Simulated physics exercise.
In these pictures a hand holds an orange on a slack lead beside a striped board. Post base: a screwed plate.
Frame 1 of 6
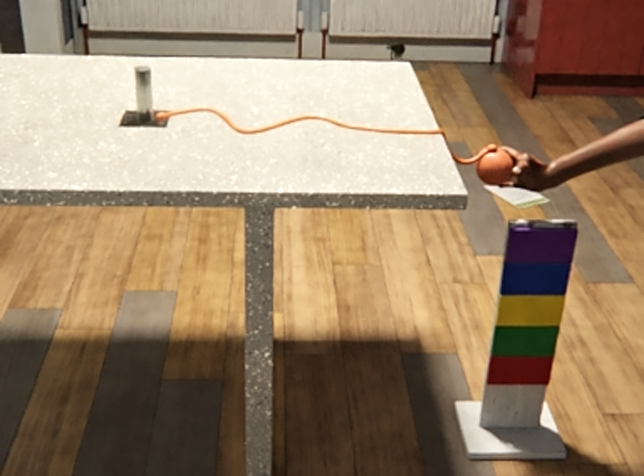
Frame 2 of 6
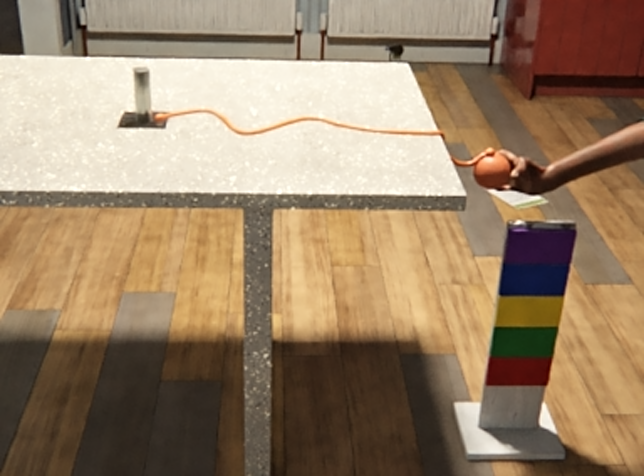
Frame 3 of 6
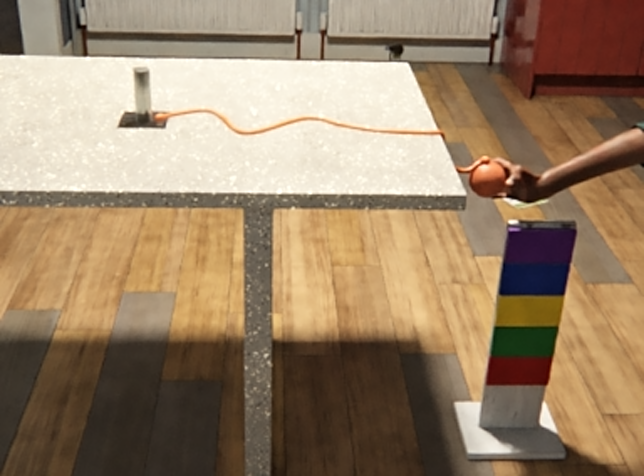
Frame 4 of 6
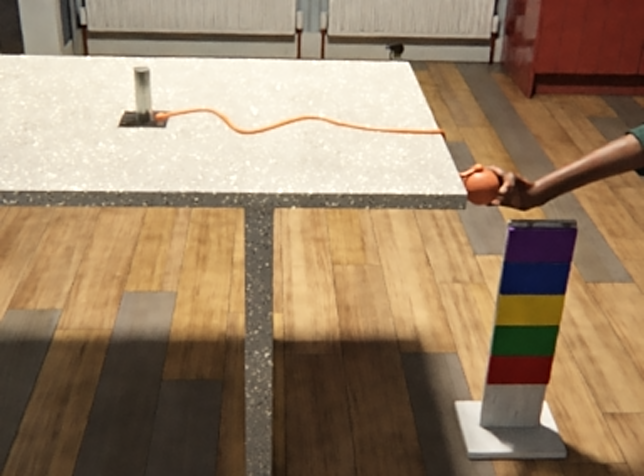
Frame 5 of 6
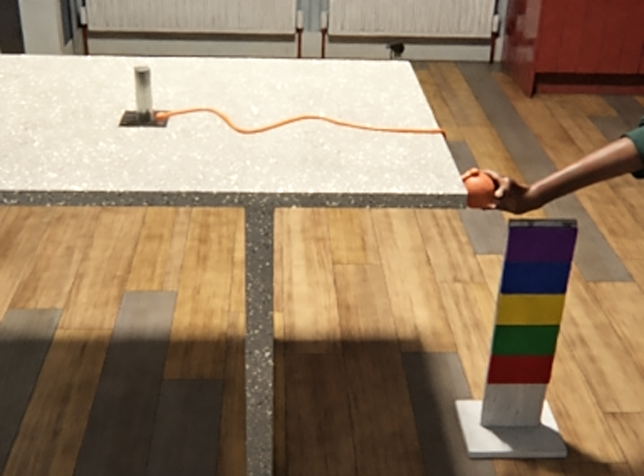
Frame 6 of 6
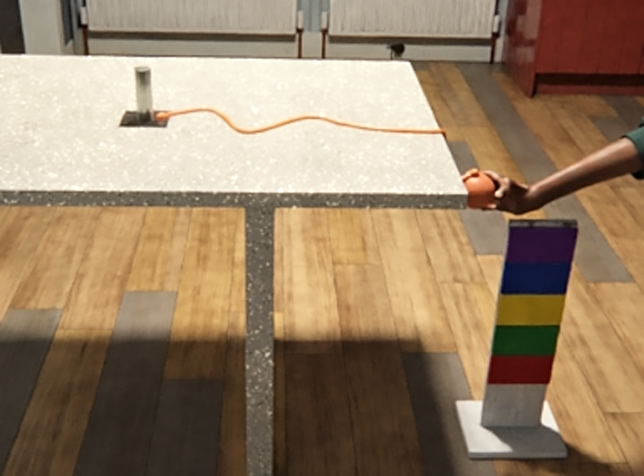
A hand moves an orange ball on a cord slightly left, above a striped board.
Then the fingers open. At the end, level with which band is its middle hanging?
Level with blue.
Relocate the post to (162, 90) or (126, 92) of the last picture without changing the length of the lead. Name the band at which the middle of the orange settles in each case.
Answer, in order: Blue, purple.
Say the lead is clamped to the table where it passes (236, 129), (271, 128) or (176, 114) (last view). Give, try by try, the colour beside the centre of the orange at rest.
Results, in sequence: Purple / purple / blue.
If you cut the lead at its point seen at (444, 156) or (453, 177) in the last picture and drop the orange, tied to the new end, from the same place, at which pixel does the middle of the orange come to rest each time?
In turn, (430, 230) for the first and (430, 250) for the second.
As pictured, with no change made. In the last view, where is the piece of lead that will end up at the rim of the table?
Look close to (375, 129) - that's the one.
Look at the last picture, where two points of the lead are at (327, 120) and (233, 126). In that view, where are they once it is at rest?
The first lands at (388, 127), while the second lands at (269, 123).
Early on, orange near (462, 271); level with blue.
Midway, orange near (403, 270); level with blue.
Near the end, orange near (436, 276); level with blue.
Finally, orange near (428, 276); level with blue. Its middle rests at the blue band.
